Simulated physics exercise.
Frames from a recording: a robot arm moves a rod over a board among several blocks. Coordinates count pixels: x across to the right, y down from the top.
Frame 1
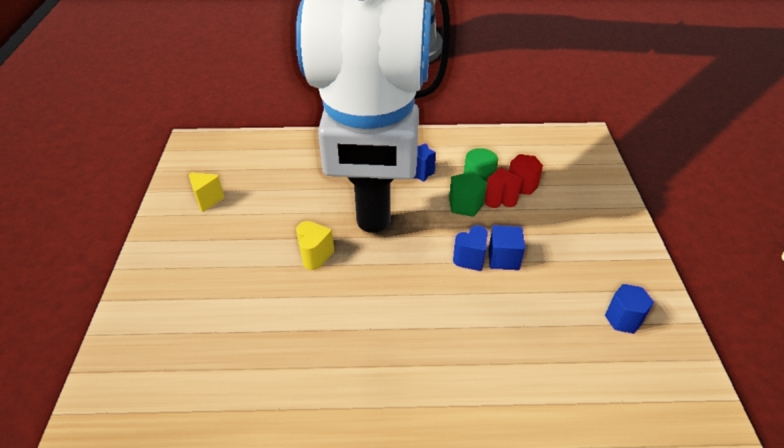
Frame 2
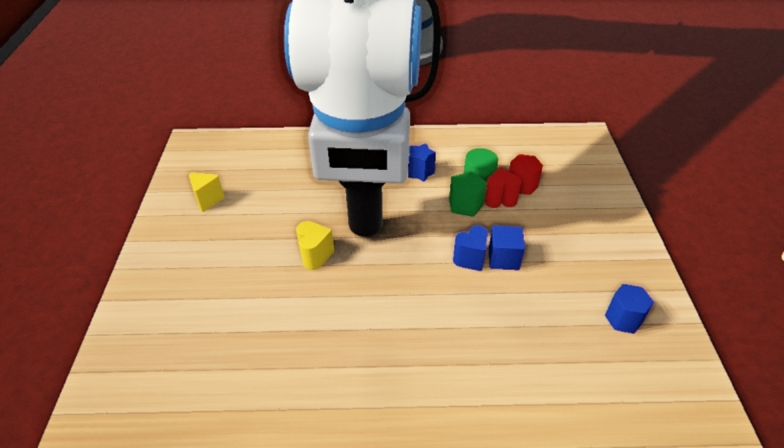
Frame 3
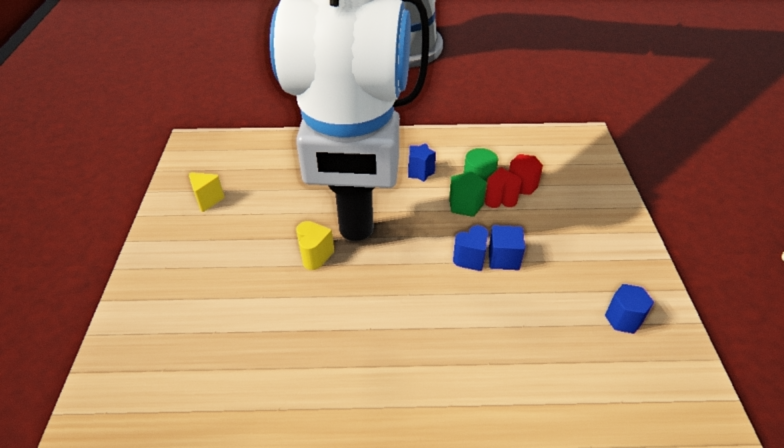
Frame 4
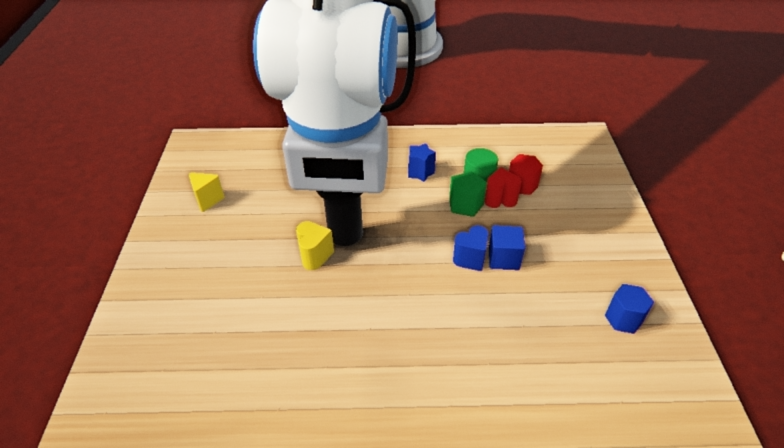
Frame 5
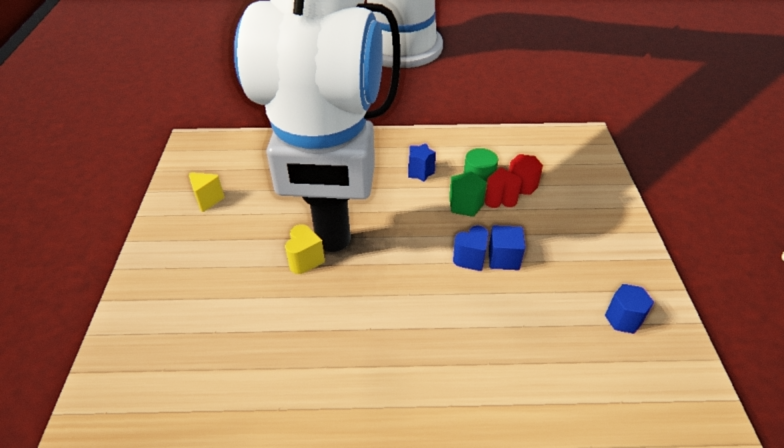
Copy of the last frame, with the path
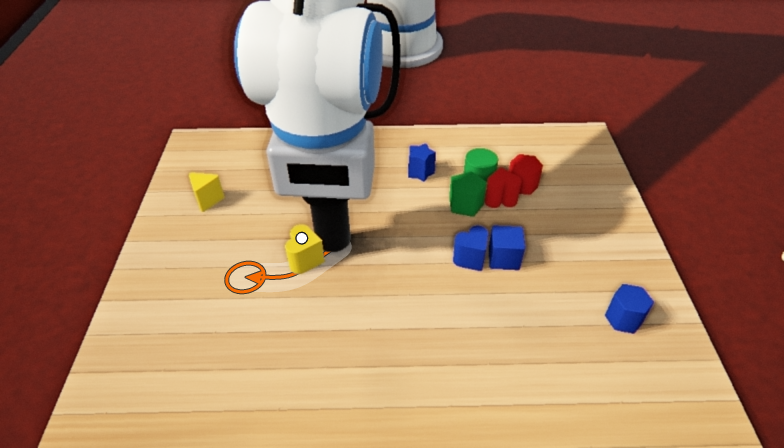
On a wooden board scattered with colored blocks, a white robot arm moved its black rod a short way left and slightly toward the viewer, then nudged the yellow heart-shaped block a little left.
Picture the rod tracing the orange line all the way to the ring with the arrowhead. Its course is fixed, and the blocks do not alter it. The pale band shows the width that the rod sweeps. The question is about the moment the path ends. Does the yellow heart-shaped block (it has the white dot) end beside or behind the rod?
No, I don't think so.
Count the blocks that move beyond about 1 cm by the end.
Displaced: One.
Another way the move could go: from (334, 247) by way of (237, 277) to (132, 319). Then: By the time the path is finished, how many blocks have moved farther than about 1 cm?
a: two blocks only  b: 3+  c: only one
(c)
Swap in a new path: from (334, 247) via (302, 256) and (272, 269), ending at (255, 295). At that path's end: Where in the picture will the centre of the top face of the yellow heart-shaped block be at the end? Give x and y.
The middle of its upper face should be somewhere near (213, 274).
Drawn move, from (334, 247) through (309, 265) and (279, 277) to (245, 277); the dot is on the yellow heart-shaped block.
What follows on the original path. One third of the way, rod (308, 258); yellow heart-shaped block (272, 252), turned 25° clockwise.
Two thirds of the way, rod (277, 271); yellow heart-shaped block (239, 263), turned 25° clockwise.
At the end, rod (243, 271); yellow heart-shaped block (205, 268).
